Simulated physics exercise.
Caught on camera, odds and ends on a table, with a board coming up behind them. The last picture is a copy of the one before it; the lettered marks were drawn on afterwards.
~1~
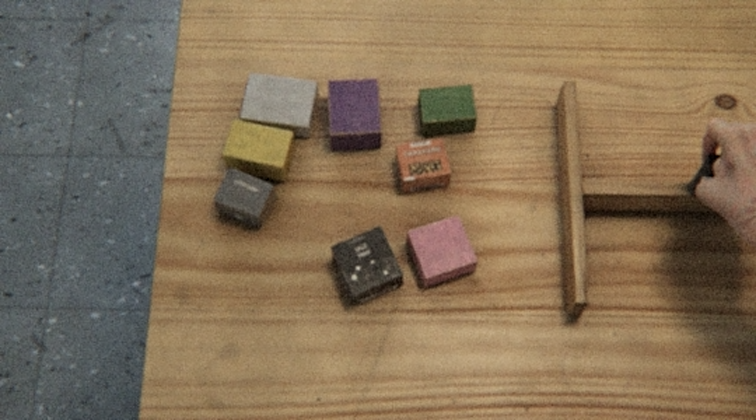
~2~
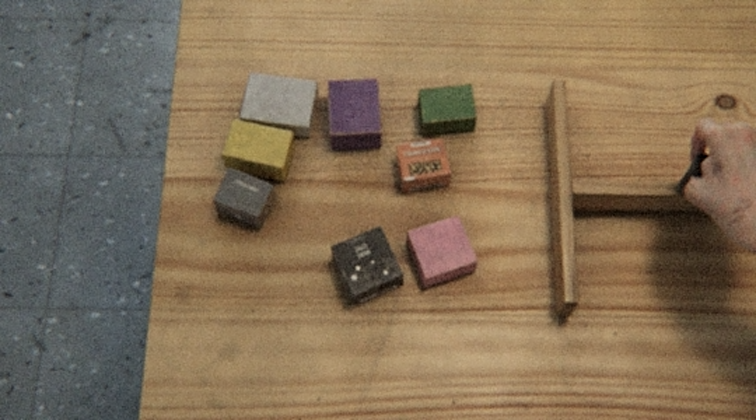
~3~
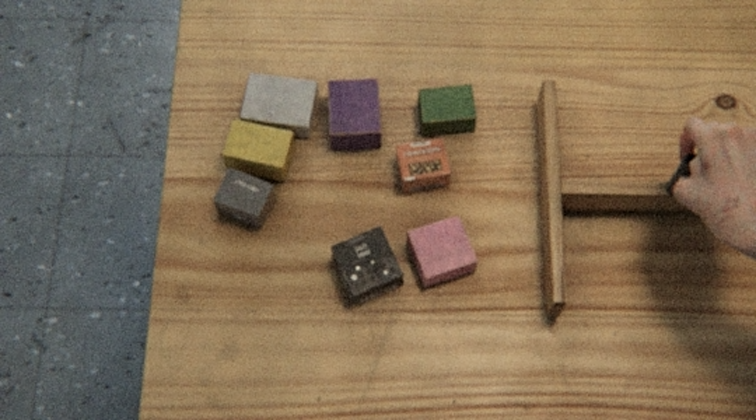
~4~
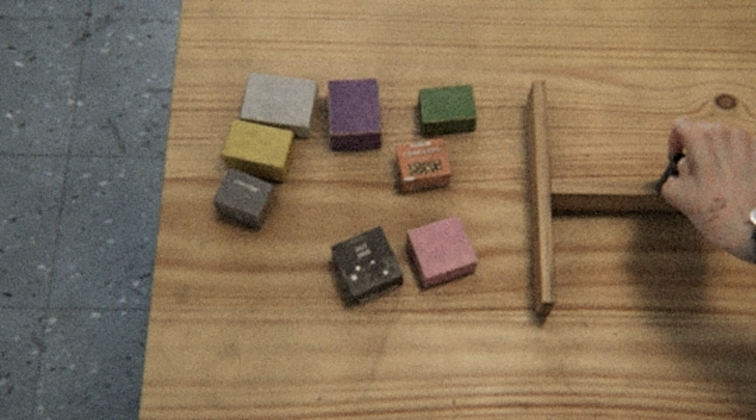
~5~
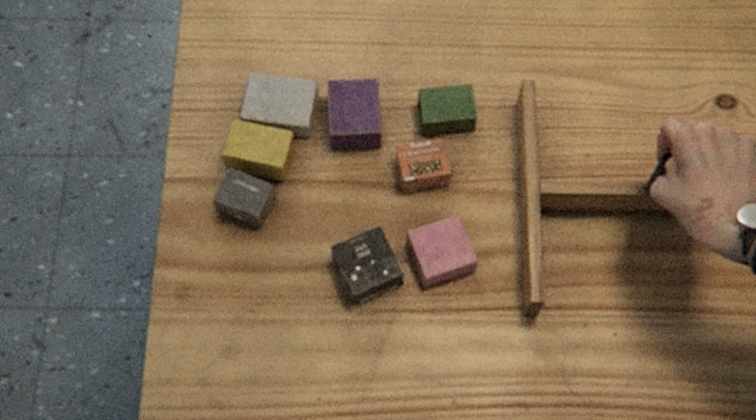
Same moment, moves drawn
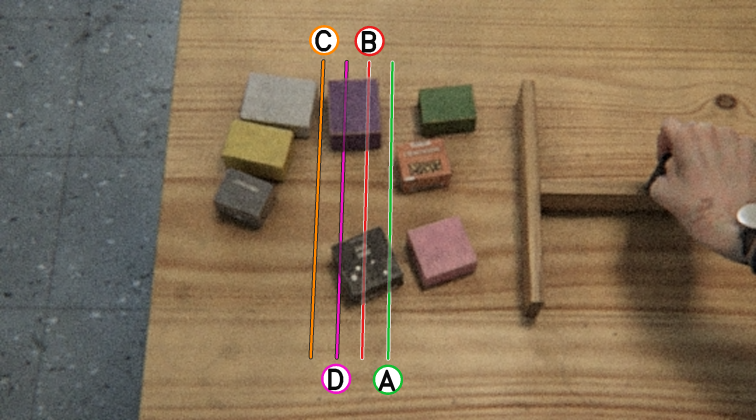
The video shows several small coloured blocks and packets resting still on a wooden table while a hand at the right slides a T-shaped wooden board a short way left, leaving a gap between it and the objects.
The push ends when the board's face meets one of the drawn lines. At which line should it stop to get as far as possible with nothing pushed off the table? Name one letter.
C is the last safe line.
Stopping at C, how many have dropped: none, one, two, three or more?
In all, none.
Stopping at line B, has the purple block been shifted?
Yes.
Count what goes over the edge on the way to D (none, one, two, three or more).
In all, none.
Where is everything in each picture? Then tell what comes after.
Orange packet (423, 165); grey packet (246, 198); purple block (355, 114), in the first picture.
Board (566, 186); black box (368, 266), in the second picture.
Board (555, 186); pink block (442, 251), in the third picture.
Board (544, 186); green block (447, 110), in the fourth picture.
Board (533, 186); grey packet (246, 198); purple block (355, 114); black box (368, 266), in the fifth picture.
On the marked copy, A at (390, 202); B at (366, 202); C at (317, 201); D at (342, 201).
Following C. Soon after the start, board (454, 185); green block (418, 109); black box (359, 266).
Later, board (377, 183); white block (232, 108); yellow block (234, 157).
In the end, board (322, 182); white block (181, 107); yellow block (197, 169); nothing has fallen.
As for the rest, A is safe but short; B is safe but short; D is safe but short.
